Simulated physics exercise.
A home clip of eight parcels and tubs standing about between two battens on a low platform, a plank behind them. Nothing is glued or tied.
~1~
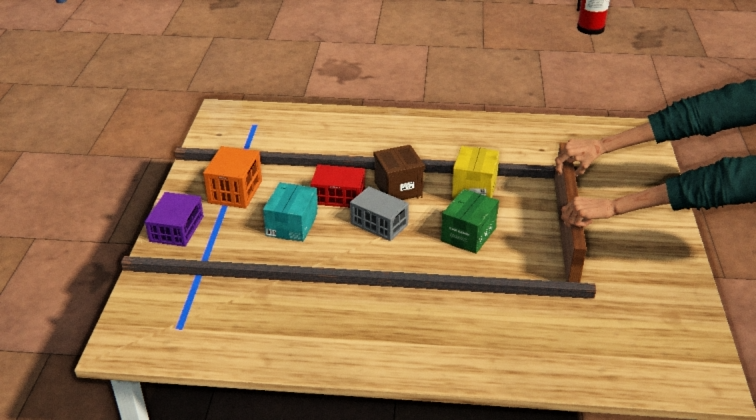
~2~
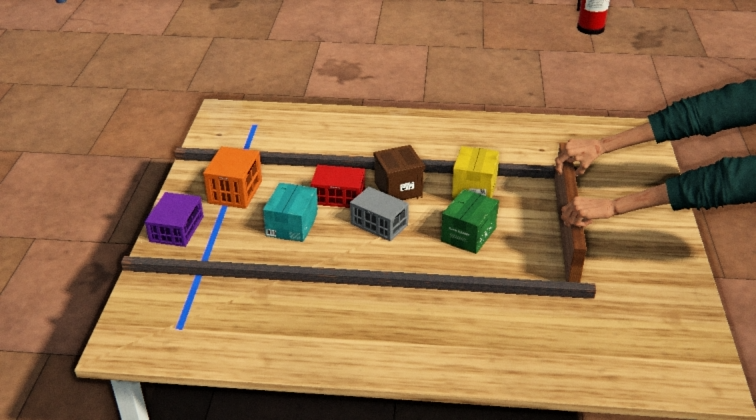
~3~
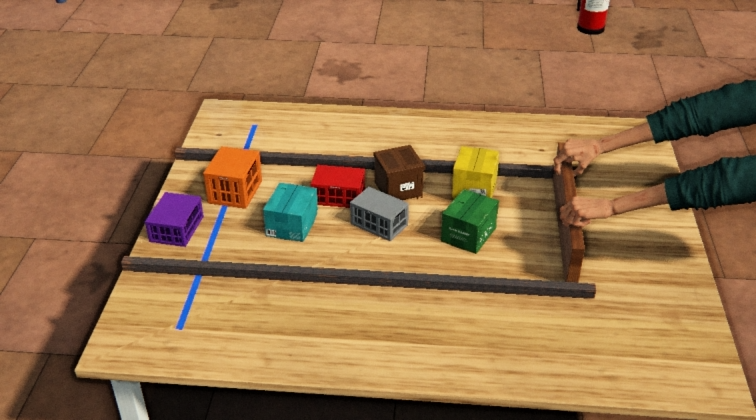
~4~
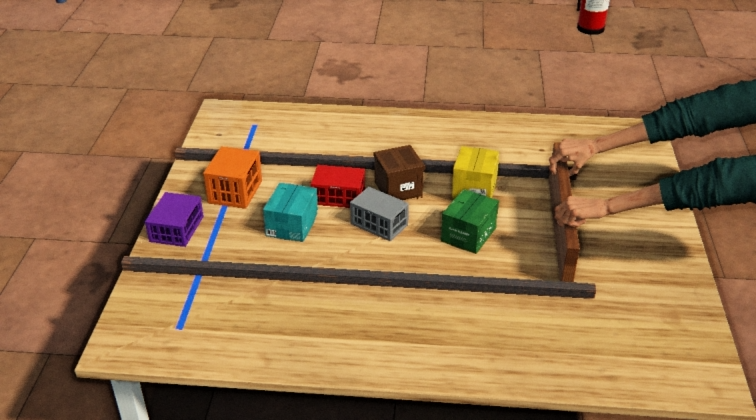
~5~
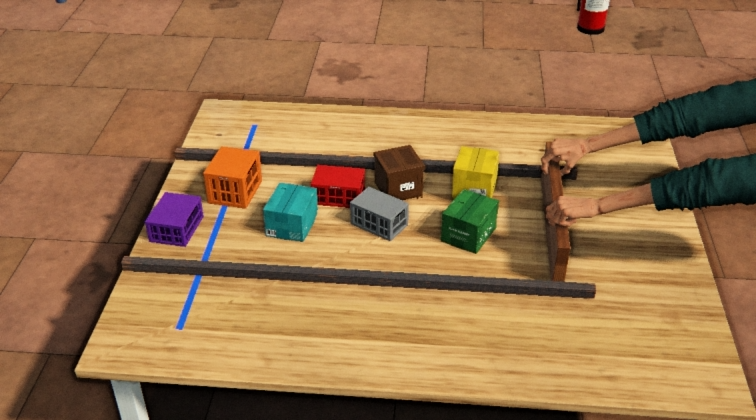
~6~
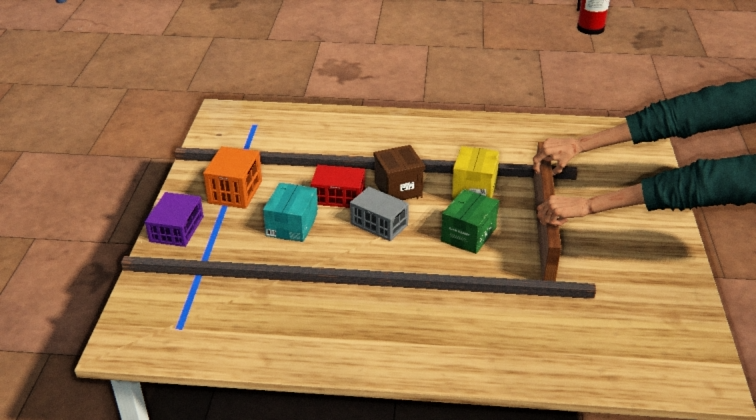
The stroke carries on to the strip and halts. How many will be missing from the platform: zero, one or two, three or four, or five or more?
Here the number that fall off is three or four.
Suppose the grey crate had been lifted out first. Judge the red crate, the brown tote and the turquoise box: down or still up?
The red crate falls; the brown tote does not fall; the turquoise box does not fall.
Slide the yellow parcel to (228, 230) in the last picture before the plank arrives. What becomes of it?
The yellow parcel holds on.
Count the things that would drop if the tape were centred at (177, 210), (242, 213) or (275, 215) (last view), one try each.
Try by try, 6, 3 and 2.
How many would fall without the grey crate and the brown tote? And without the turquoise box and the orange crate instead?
2 in the first case, 2 in the second.
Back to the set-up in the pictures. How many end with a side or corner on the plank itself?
It touches 2.
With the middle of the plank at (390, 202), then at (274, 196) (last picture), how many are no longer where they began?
At the one place 6, at the other 8.
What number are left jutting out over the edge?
2 of them.
Soon after, none off yet; purple crate at rest near (175, 219); orange crate at rest near (234, 177); turquoise box moving near (289, 212).
In the end, the number that fall off is three or four; gone, red crate, turquoise box, orange crate and purple crate.
